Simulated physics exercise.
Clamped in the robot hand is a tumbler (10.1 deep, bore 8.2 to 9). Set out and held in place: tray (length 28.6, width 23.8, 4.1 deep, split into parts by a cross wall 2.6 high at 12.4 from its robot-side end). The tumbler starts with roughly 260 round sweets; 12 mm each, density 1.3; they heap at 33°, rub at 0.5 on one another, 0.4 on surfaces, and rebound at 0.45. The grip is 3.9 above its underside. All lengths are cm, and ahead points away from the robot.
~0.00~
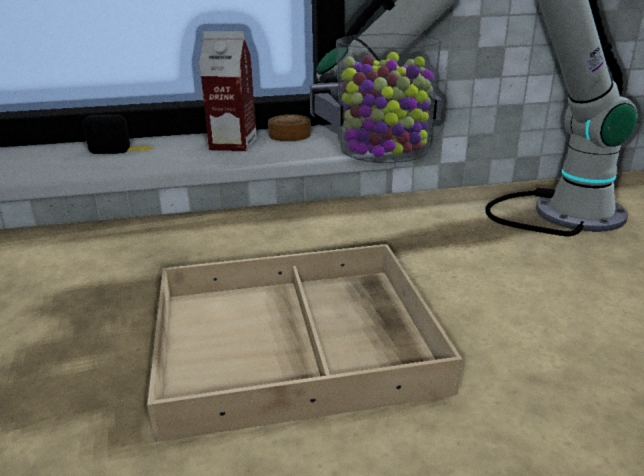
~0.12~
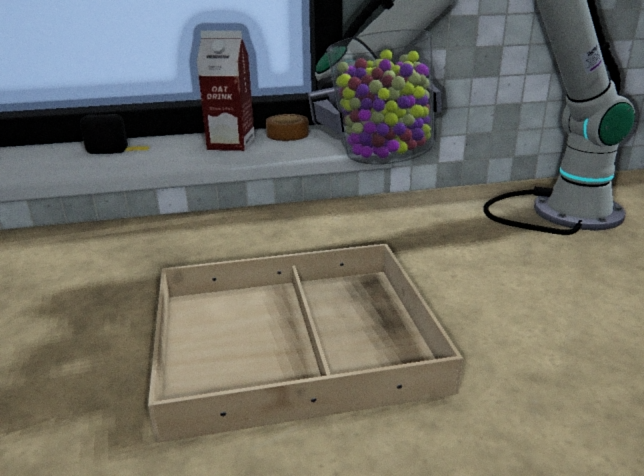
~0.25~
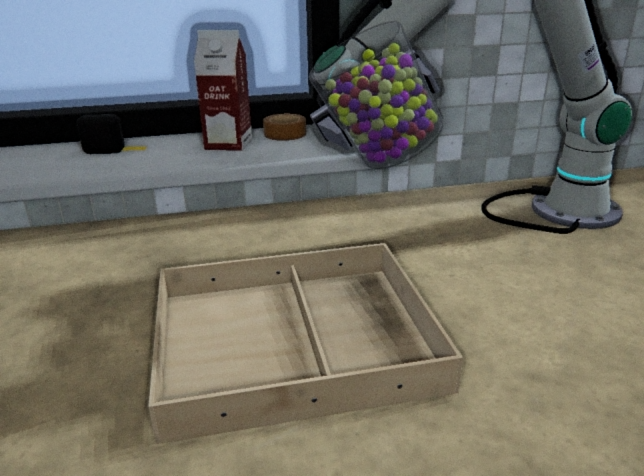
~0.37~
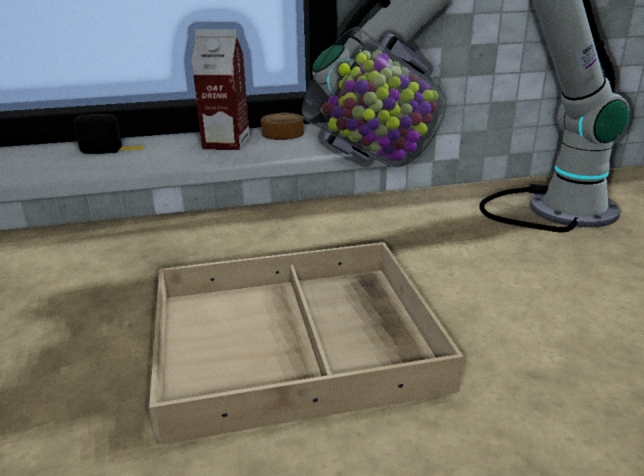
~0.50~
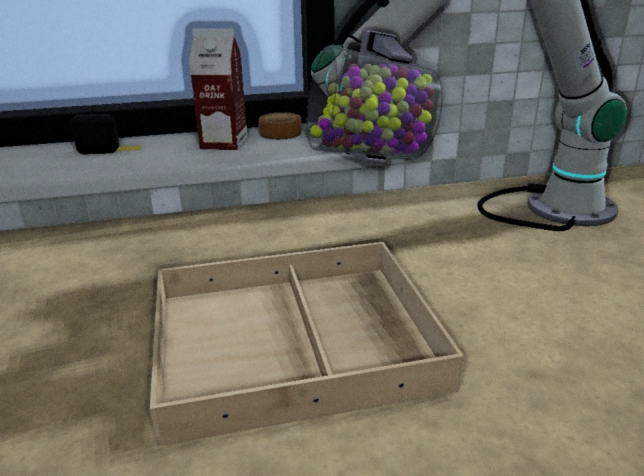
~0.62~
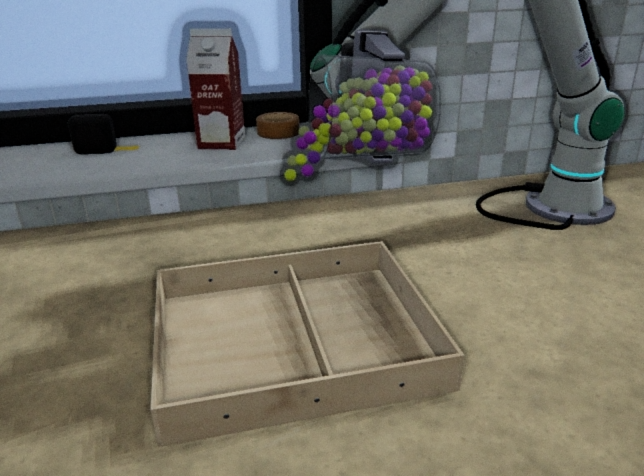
A clear container packed with purple, yellow and reddish balls was tilted steadily to the left by a robot arm, until a few balls slid out of its mouth above the counter holding a divided wooden tray.
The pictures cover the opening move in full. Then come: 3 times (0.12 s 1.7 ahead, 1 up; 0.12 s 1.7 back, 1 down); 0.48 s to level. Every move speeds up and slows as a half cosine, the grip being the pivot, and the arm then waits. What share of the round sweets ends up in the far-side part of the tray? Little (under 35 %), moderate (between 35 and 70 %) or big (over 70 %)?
In the far-side part of the tray the share is moderate, between 35 and 70 %.
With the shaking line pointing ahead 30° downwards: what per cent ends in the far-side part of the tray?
Some 40 per cent.
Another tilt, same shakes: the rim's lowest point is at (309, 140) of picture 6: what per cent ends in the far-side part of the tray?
About 25 per cent.
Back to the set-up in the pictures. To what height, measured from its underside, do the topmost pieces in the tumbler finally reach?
Roughly 5.5 cm.
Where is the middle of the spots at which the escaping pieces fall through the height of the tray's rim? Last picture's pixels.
Around (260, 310).
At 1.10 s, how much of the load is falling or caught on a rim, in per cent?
About 12 per cent.
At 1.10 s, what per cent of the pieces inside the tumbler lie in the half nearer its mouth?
Roughly 60 per cent.
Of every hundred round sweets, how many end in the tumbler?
Some 45 per cent.
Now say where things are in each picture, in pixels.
The first picture shows the tumbler middle at (386, 99), level; upper third of the load around (385, 79), from x 345 to 425, top at y 60; 263 in the tumbler.
The second picture shows the tumbler middle at (385, 98), tilted 8° forward; upper third of the load around (384, 79), from x 340 to 425, top at y 55.
The third picture shows the tumbler middle at (380, 100), tilted 30° forward; upper third of the load around (385, 81), from x 330 to 430, top at y 50.
The fourth picture shows the tumbler middle at (376, 103), tilted 56° forward; upper third of the load around (380, 83), from x 325 to 430, top at y 55.
The fifth picture shows the tumbler middle at (374, 107), tilted 78° forward; upper third of the load around (382, 87), from x 315 to 430, top at y 70.
The sixth picture shows the tumbler middle at (373, 108), tilted 86° forward; upper third of the load around (385, 93), from x 290 to 425, top at y 70; 259 in the tumbler, 4 in flight or on a rim.
After 1.10 s, tilted 86° forward, highest piece 26 above the table; 161 in the tumbler, 71 in the far-side part, 31 in flight or on a rim.
After 1.58 s, tilted 43° forward, highest piece 28 above the table; 145 in the far-side part, 112 in the tumbler, 3 in the robot-side part, 1 on the table or floor, 2 in flight or on a rim.
After 2.02 s, level, highest piece 28 above the table; 147 in the far-side part, 112 in the tumbler, 3 in the robot-side part, 1 on the table or floor.
After 3.07 s, level, highest piece 27 above the table; 147 in the far-side part, 112 in the tumbler, 3 in the robot-side part, 1 on the table or floor.
In the end, 147 in the far-side part, 112 in the tumbler, 3 in the robot-side part, 1 on the table or floor. That is 56 % in the far-side part of the tray.
